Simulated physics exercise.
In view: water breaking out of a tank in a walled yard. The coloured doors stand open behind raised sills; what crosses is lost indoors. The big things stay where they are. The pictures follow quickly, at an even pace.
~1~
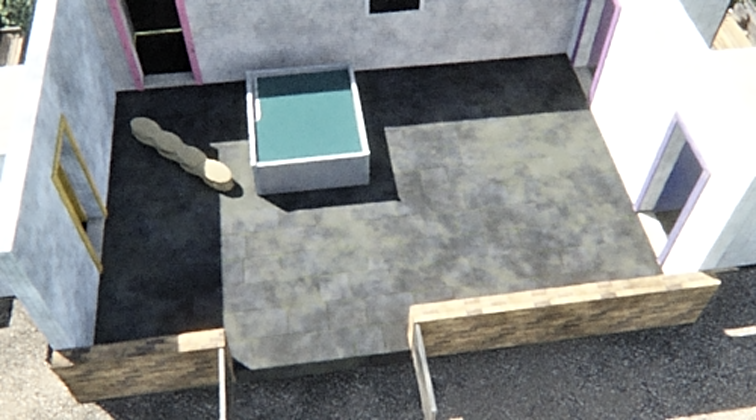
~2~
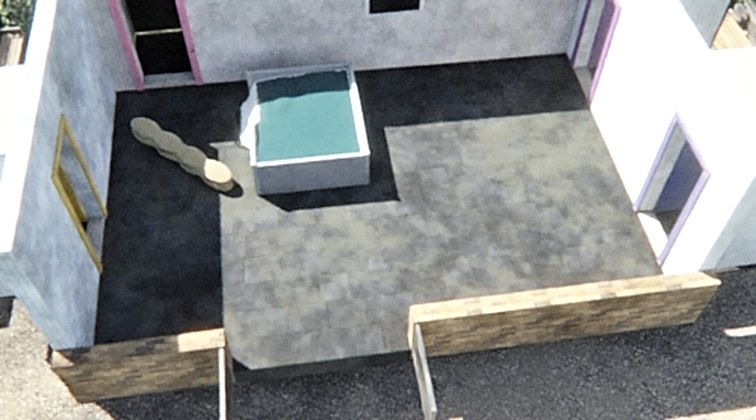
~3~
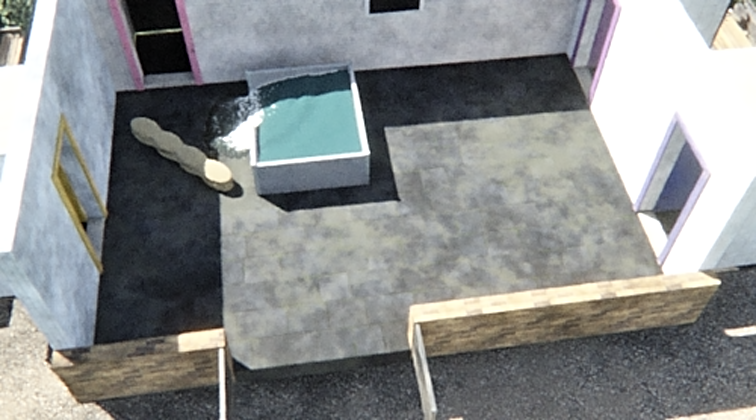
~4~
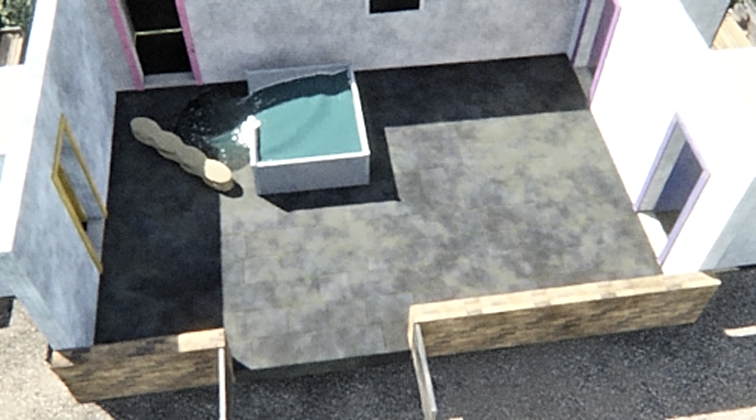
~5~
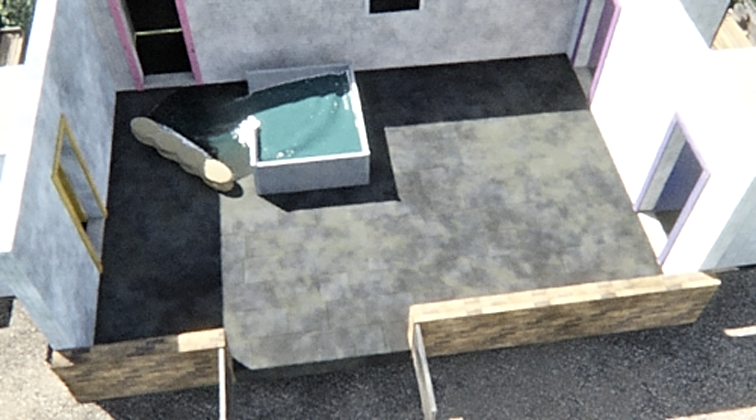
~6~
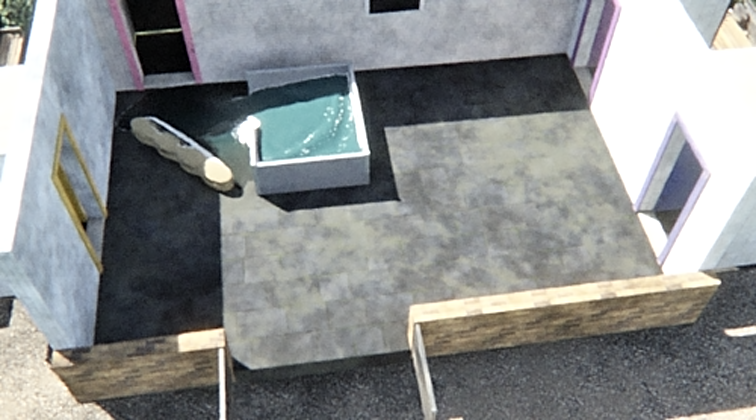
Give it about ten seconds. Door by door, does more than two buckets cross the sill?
One by one: The yellow door holds within the limit; the pink door floods; the purple door holds within the limit; the blue door holds within the limit.
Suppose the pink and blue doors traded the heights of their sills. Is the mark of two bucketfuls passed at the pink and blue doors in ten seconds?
The pink door passes that mark, the blue door keeps below it.
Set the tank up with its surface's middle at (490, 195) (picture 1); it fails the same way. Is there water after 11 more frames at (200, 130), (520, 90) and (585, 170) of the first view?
In that order: Under water, not flooded, clear.
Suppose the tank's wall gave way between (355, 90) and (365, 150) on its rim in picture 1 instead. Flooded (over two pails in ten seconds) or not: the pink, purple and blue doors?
My reading: Pink door is under; purple door floods; blue door passes that mark.
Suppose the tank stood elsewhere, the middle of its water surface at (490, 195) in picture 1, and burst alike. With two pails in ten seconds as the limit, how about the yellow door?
Then: The yellow one goes over.
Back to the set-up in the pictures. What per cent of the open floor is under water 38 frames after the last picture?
Roughly 40 per cent.
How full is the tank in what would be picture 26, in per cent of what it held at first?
About 40 per cent.
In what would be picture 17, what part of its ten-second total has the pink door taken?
About 20 per cent.
A moment on, water covers 10 % of the floor; the yellow door not reached, the pink door under two buckets in, the purple door not reached, the blue door not reached.
Next, water covers 15 % of the floor; the yellow door not reached, the pink door over two buckets in, the purple door not reached, the blue door not reached.
Then, water covers 30 % of the floor; the yellow door wet at the sill, nothing in, the pink door far over two buckets in, the purple door not reached, the blue door not reached.
Later, water covers 40 % of the floor; the yellow door wet at the sill, nothing in, the pink door far over two buckets in, the purple door not reached, the blue door not reached.
In the end, water covers 50 % of the floor; the yellow door wet at the sill, nothing in, the pink door far over two buckets in, the purple door under two buckets in, the blue door not reached.
